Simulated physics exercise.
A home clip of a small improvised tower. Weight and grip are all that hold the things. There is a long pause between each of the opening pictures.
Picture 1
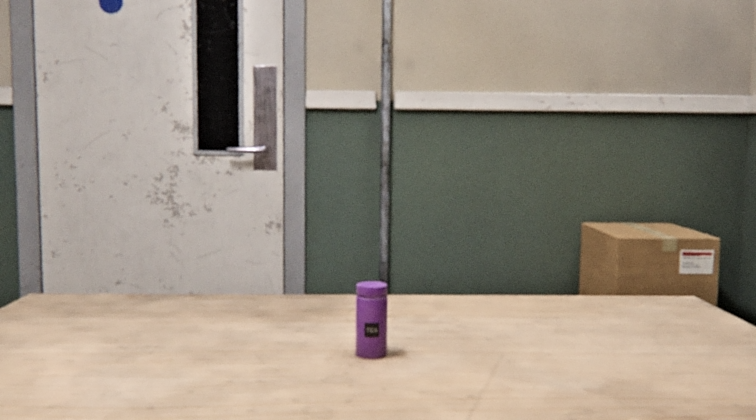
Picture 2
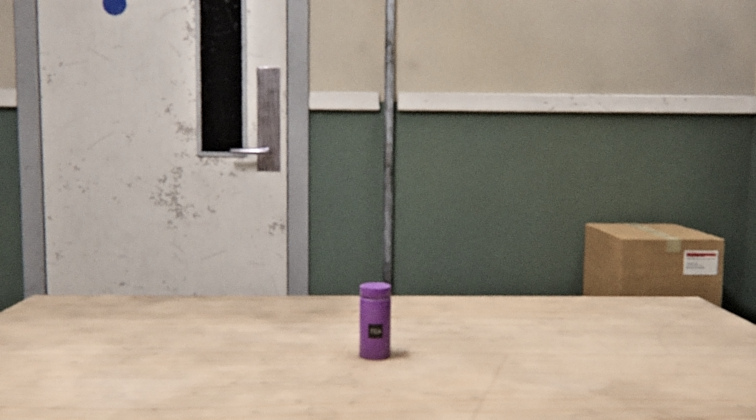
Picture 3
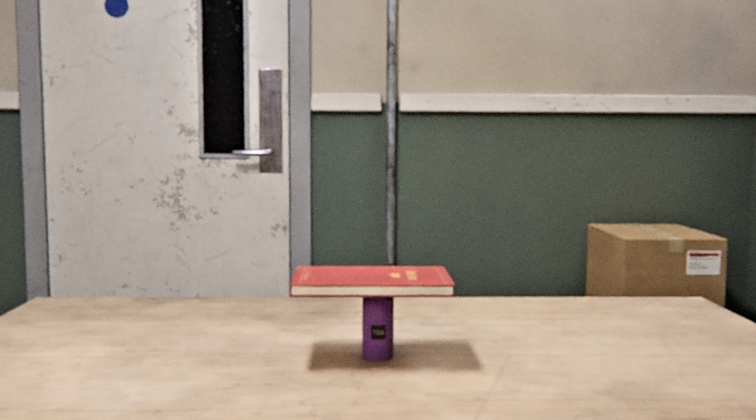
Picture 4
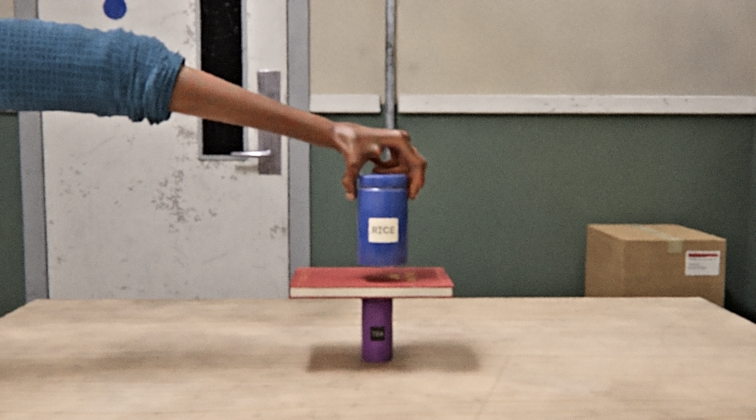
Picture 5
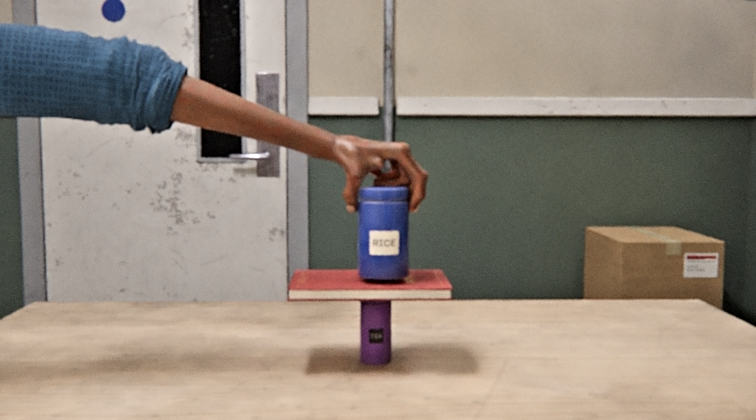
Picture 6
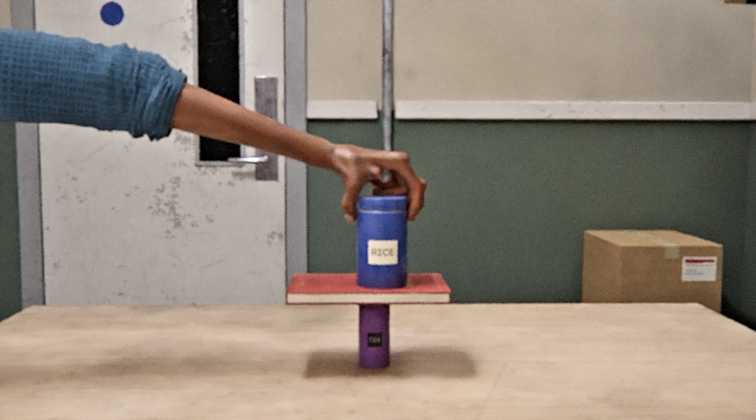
A hand in a blue sleeve lowering a blue rice jar onto a red book lying across a small purple container.
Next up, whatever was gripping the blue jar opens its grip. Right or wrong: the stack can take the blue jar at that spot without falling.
Right.
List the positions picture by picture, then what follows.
In the first picture, the last thing is not in view yet.
In the second picture, the last thing is not in view yet.
In the third picture, the last thing is not in view yet; red book (372, 281).
In the fourth picture, still above its spot; blue jar (382, 219); red book (371, 282).
In the fifth picture, still above its spot; blue jar (384, 231); red book (369, 284).
In the sixth picture, in place under the hand; blue jar (382, 241); red book (368, 288).
Then, 0.30 s later than the last frame, all is still.
Then, 0.70 s later than the last frame, blue jar resting near (382, 242).
When it is over, all 3 as before. End places, in pixels of the last picture, blue jar near (382, 242). The stack stays up.
